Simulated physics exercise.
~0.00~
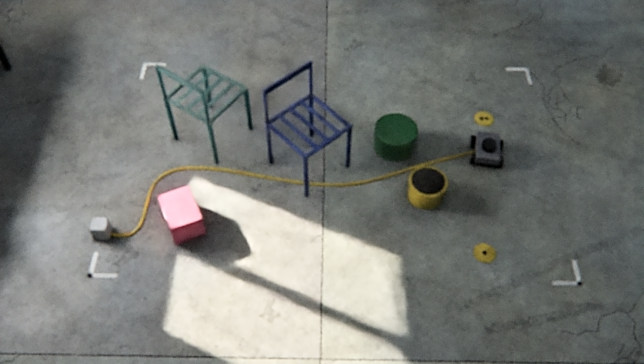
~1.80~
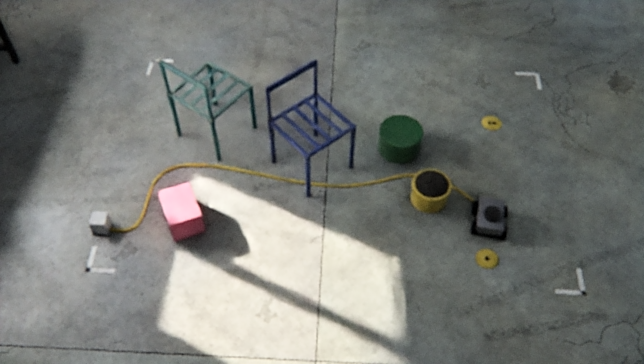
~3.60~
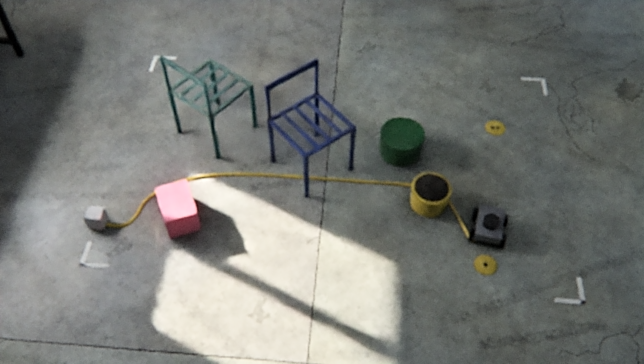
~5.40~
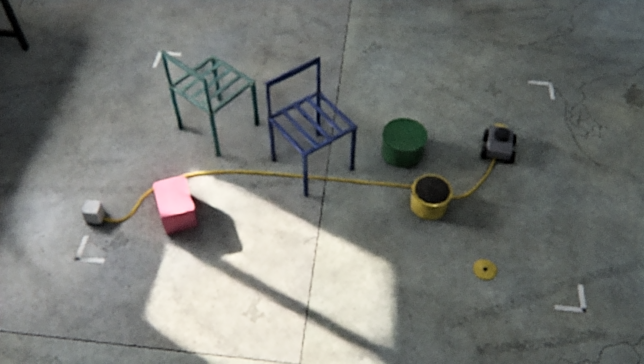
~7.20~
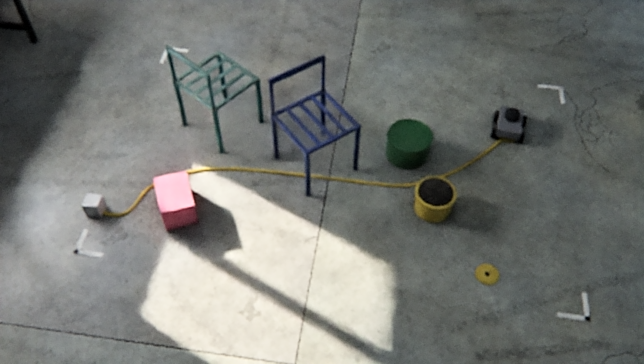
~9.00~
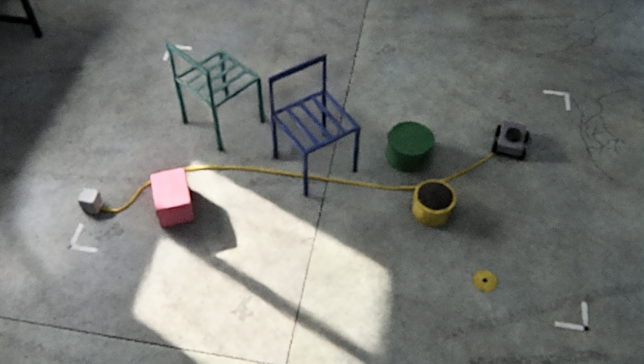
We see a small cart tied to a yellow lead on a concrete floor among two chairs, a pink box, a green bin and a yellow pot; it moves down, then back up to the right, and stops with the lead still attached and the objects standing.
